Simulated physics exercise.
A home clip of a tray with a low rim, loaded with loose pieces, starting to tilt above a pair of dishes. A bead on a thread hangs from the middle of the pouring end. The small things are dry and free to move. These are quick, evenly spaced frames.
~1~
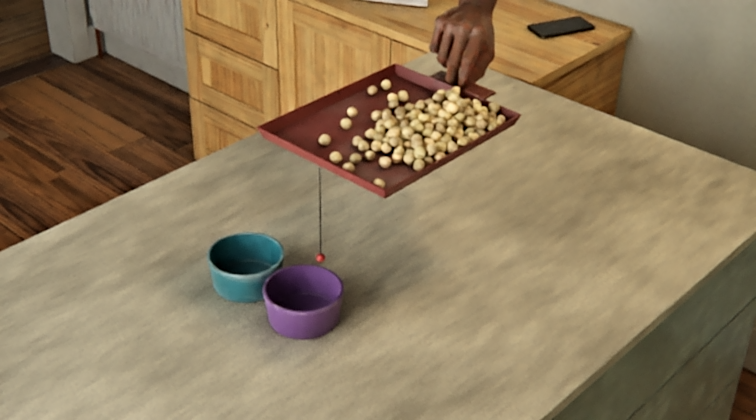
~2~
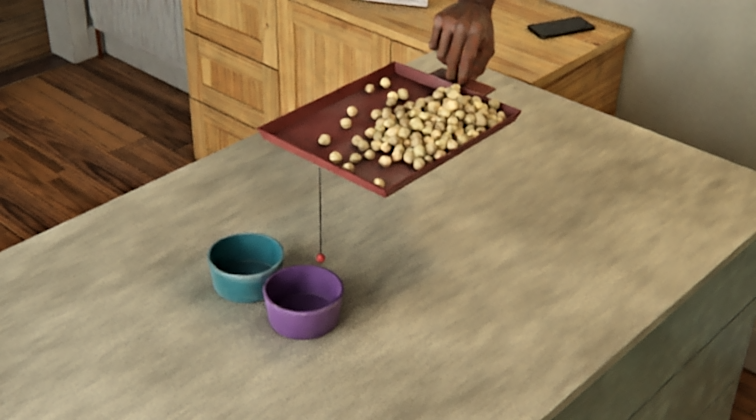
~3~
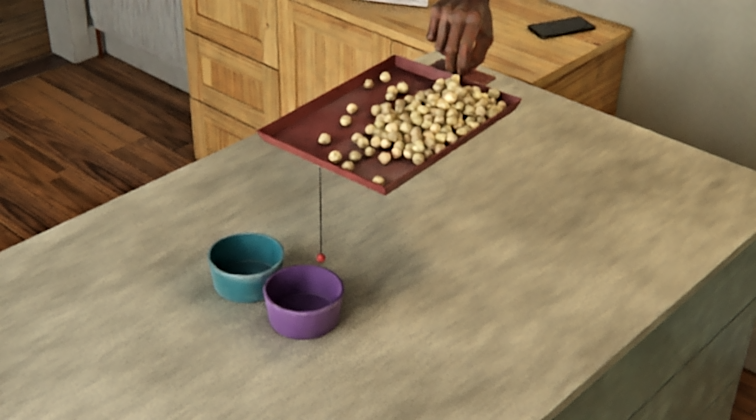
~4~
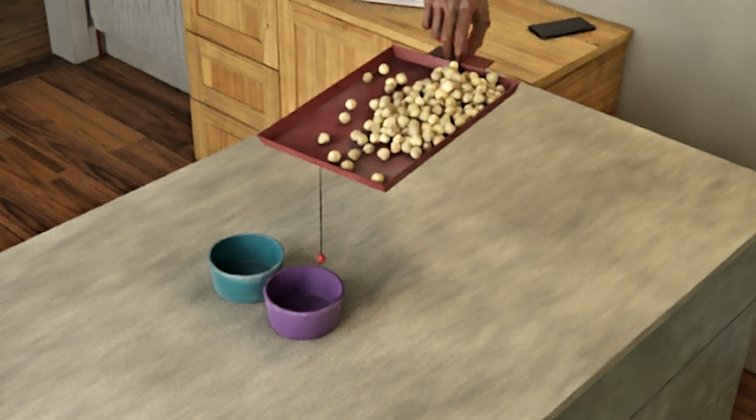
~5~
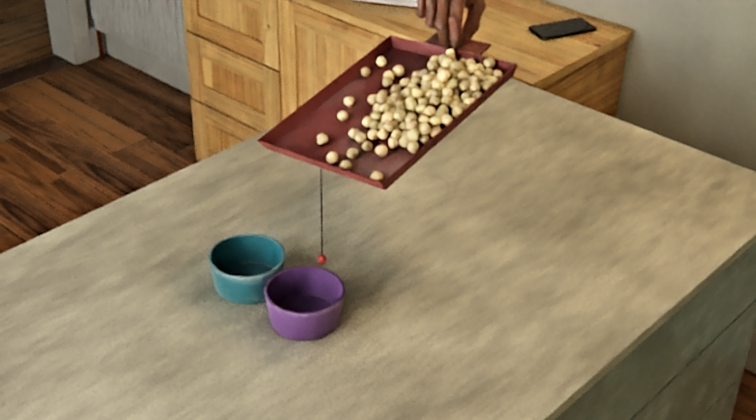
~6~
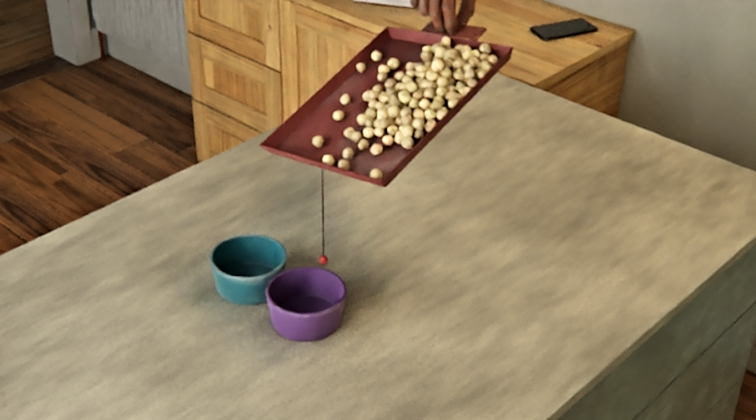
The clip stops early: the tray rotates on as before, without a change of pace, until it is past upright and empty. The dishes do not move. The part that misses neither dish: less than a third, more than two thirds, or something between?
Caught overall: Between a third and two thirds.
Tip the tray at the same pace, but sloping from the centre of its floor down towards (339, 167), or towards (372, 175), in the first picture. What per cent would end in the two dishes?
In turn 40 and 10 in a hundred.
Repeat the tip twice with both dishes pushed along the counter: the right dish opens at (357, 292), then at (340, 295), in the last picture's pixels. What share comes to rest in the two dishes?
In turn 20 and 30 in a hundred.
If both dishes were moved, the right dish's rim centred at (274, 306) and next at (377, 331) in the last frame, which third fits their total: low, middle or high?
One: Under a third. Two: Below one third.
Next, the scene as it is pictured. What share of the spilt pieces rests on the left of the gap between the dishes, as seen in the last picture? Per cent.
Near 80 %.
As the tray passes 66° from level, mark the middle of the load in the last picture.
Around (275, 164).
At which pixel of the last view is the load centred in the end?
At about (245, 272).
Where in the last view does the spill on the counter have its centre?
Around (212, 255).
Just after the last frame, tray tipped steeply; roughly half on the tray; just a few in the right dish; about a tenth in the left dish; just a few outside both; roughly a third in the air.
A moment on, tray tipped past a quarter turn; about a tenth in the right dish; roughly half in the left dish; roughly a third outside both; about a tenth in the air.
Further on, tray tipped past a quarter turn; about a tenth in the right dish; roughly half in the left dish; roughly half outside both.
When it is over, tray tipped past a quarter turn; about a tenth in the right dish; roughly half in the left dish; roughly half outside both.
